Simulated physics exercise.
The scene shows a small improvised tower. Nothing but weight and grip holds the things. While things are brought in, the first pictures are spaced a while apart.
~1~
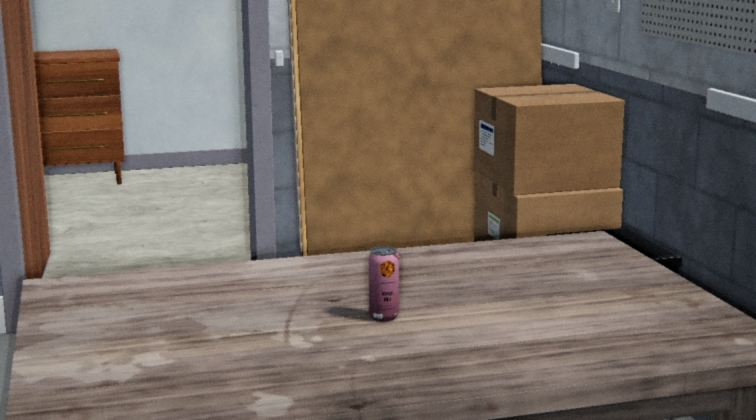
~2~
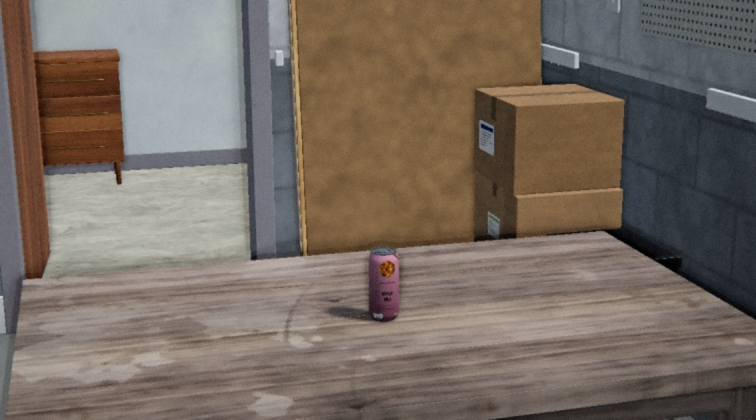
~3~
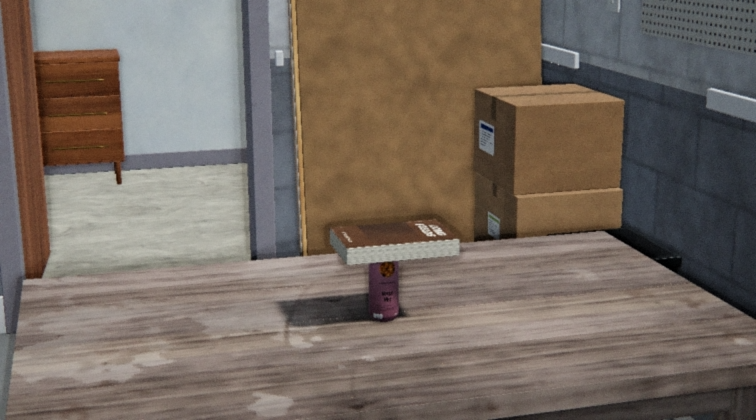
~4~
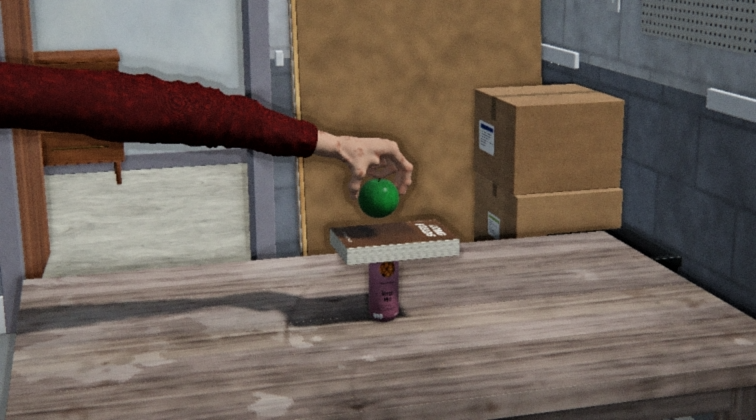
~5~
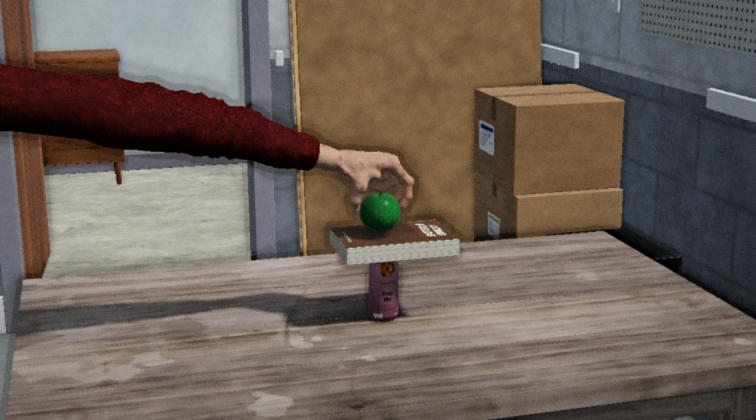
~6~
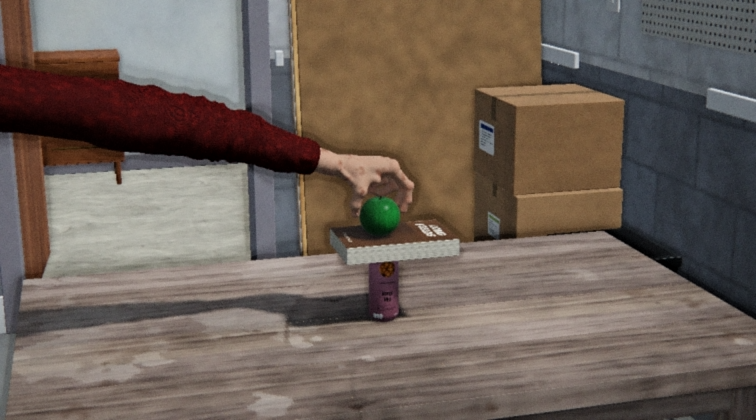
In the video, a pink can stands on a wooden table, and a brown book appears lying across its top. A hand in a red sleeve then lowers a green apple onto the book and keeps holding it.
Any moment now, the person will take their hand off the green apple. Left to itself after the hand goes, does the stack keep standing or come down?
It keeps standing.
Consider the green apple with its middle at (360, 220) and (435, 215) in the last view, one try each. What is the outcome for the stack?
Try one: The stack remains standing; try two: The stack collapses.
Then, 0.20 s after the last picture, nothing has stirred.
Then, 0.50 s after the last picture, green apple resting near (380, 217).
At rest, all 3 in place. Seen from the same camera at the end, green apple near (380, 217). The stack holds.
